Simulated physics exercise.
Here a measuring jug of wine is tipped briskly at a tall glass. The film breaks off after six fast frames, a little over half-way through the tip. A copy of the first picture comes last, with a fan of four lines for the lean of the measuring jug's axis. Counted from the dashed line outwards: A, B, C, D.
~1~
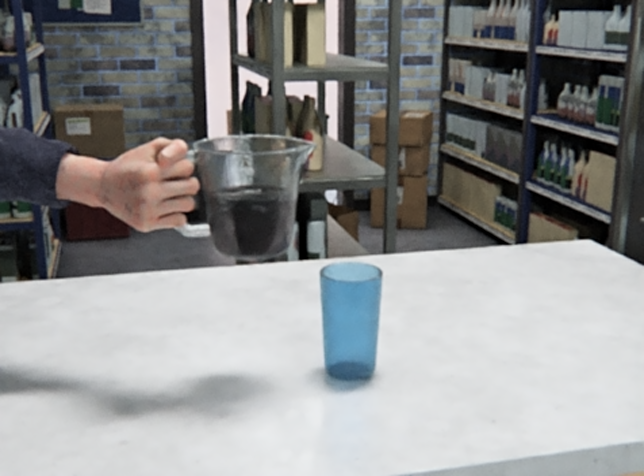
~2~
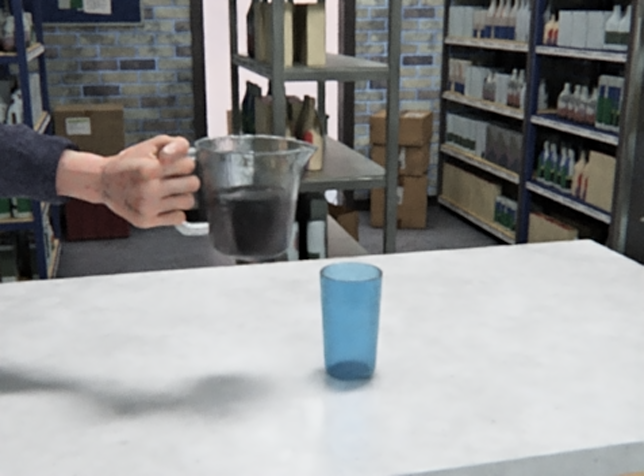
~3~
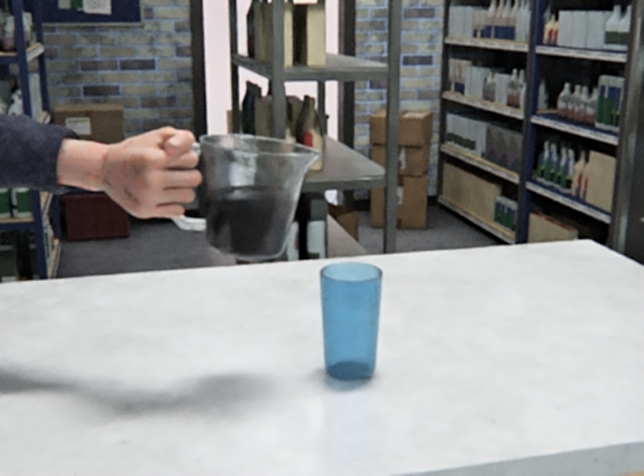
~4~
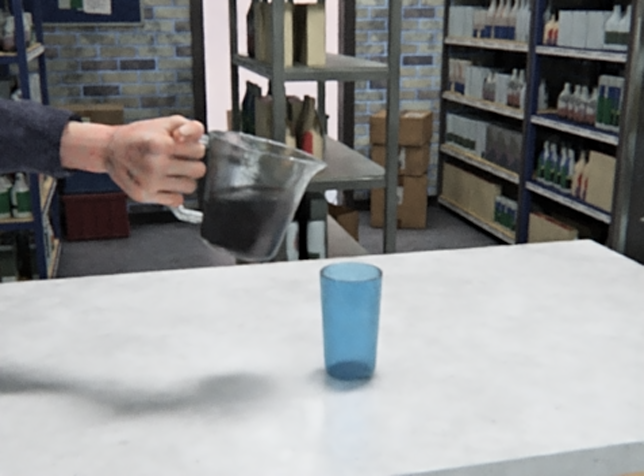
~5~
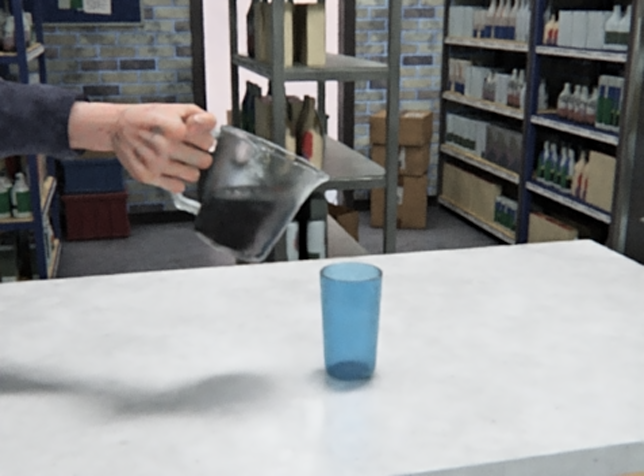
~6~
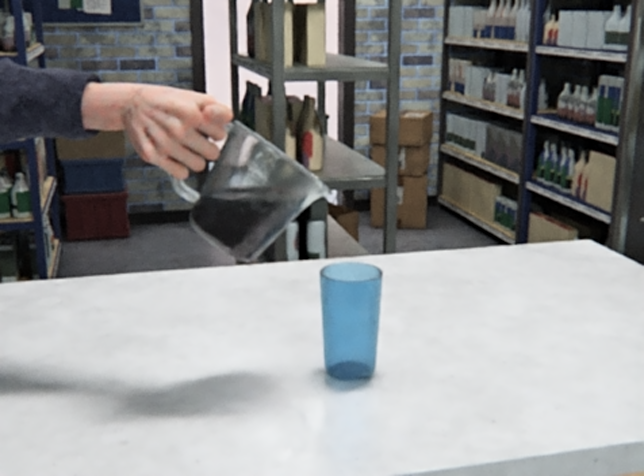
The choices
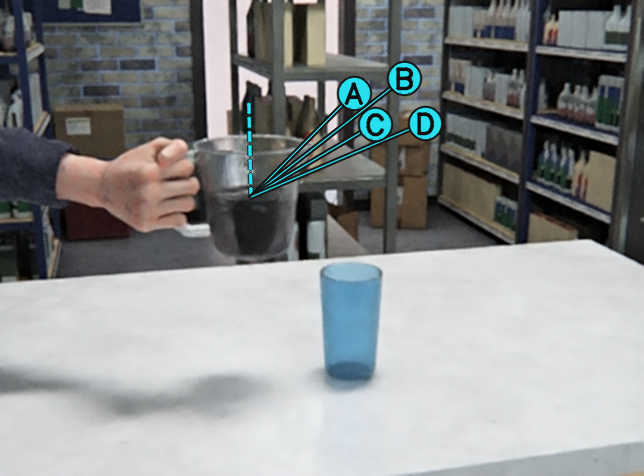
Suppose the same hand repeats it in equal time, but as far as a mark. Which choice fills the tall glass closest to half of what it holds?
The answer is mark D.
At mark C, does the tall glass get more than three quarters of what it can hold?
No.
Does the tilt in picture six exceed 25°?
Yes.
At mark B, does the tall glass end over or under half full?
Under.
In cyan, A at (341, 105); B at (390, 88); C at (360, 132); D at (409, 129).
With A, the tall glass ends with about 6 % of what it can hold.
With B, the tall glass ends with about 17 % of what it can hold.
With C, the tall glass ends with about 34 % of what it can hold.
With D, the tall glass ends with about 51 % of what it can hold; 3 % of the wine is spilt.
